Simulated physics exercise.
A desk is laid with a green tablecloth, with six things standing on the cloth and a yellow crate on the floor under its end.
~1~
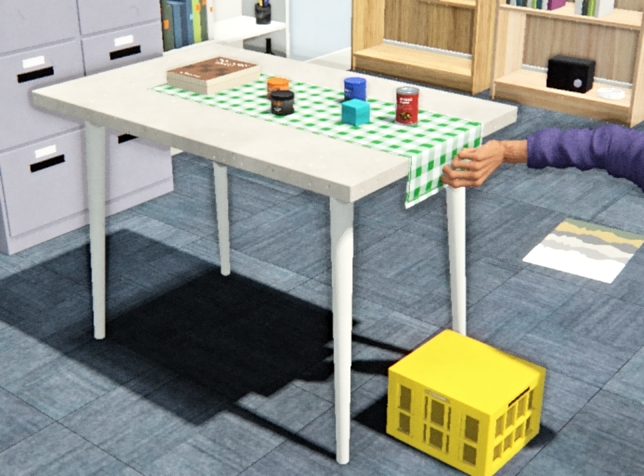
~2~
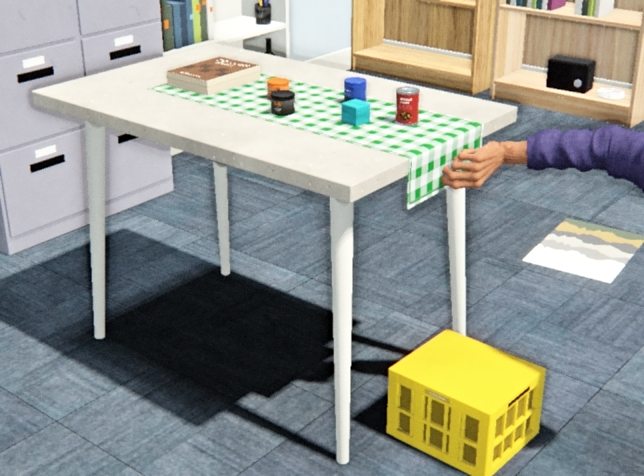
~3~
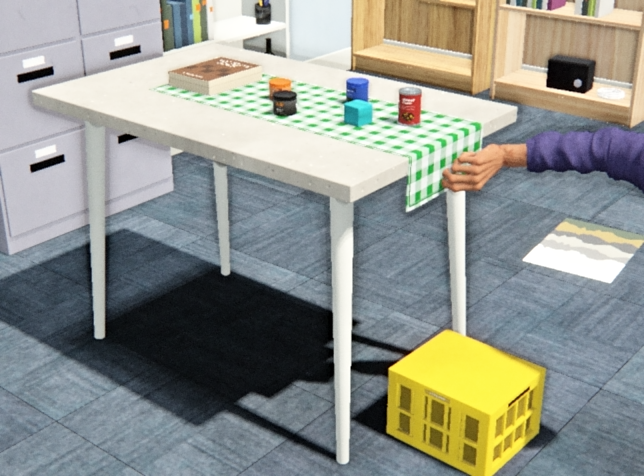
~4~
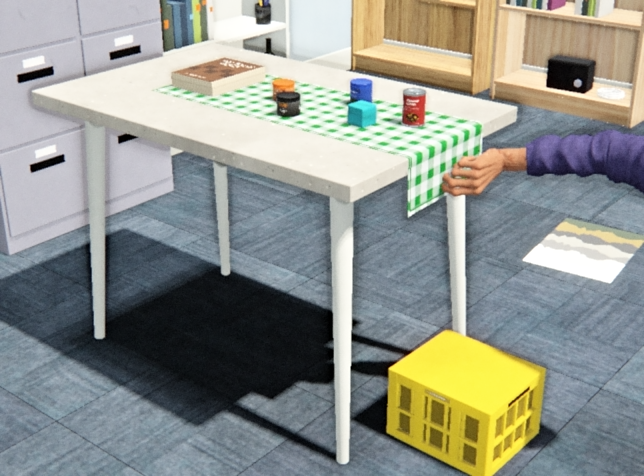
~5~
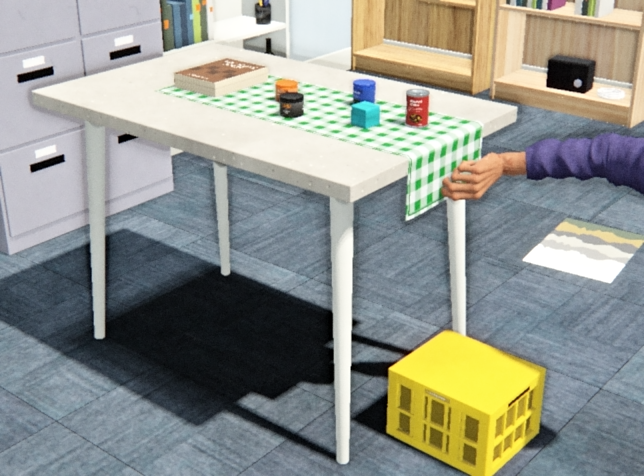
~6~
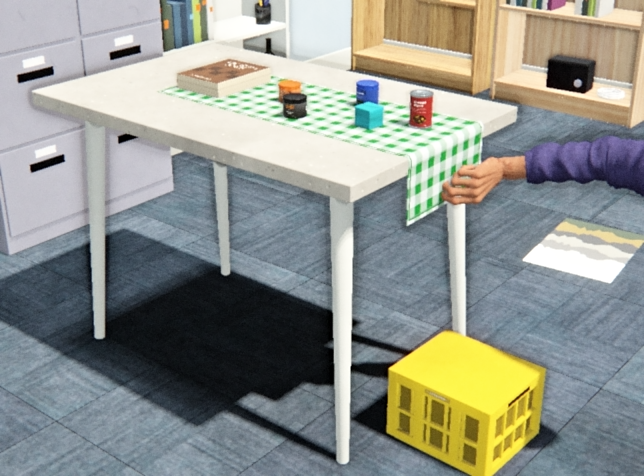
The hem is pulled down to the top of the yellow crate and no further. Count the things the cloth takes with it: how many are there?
My prediction: Four will come off.
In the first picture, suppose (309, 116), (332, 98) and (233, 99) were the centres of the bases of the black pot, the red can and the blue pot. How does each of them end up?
Of the three, the black pot takes a tumble, the red can takes a tumble, the blue pot stays aboard.
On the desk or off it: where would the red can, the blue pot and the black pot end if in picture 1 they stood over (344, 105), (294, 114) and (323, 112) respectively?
Briefly: Red can drops; blue pot drops; black pot drops.
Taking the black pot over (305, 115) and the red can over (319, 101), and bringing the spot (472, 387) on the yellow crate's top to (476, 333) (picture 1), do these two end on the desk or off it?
Result: Black pot still there, red can still there.
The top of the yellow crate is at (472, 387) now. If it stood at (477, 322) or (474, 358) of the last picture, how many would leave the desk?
Going over the edge would be 2 and 3.
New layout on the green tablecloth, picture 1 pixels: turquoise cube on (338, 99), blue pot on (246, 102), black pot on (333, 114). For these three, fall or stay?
The turquoise cube would end up off, the blue pot would stay in place, the black pot would end up off.
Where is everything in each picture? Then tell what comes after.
Hem (406, 208); red can (408, 90); turquoise cube (356, 103); blue pot (355, 80); black pot (282, 93); orange pot (278, 81); top of the crate (472, 387), in the first picture.
Hem (407, 209); red can (408, 90), in the second picture.
Hem (406, 212); turquoise cube (358, 104), in the third picture.
Hem (408, 217); blue pot (361, 81); top of the crate (472, 387), in the fourth picture.
Hem (406, 221); black pot (291, 95), in the fifth picture.
Hem (407, 225); red can (422, 93); turquoise cube (369, 106); blue pot (368, 82); black pot (295, 96); orange pot (290, 83), in the sixth picture.
Soon after, hem near (443, 265); red can gone.
Then, hem near (442, 331); red can, turquoise cube and blue pot gone.
At rest, hem on the crate; red can, turquoise cube, blue pot and black pot gone. It carries off four.
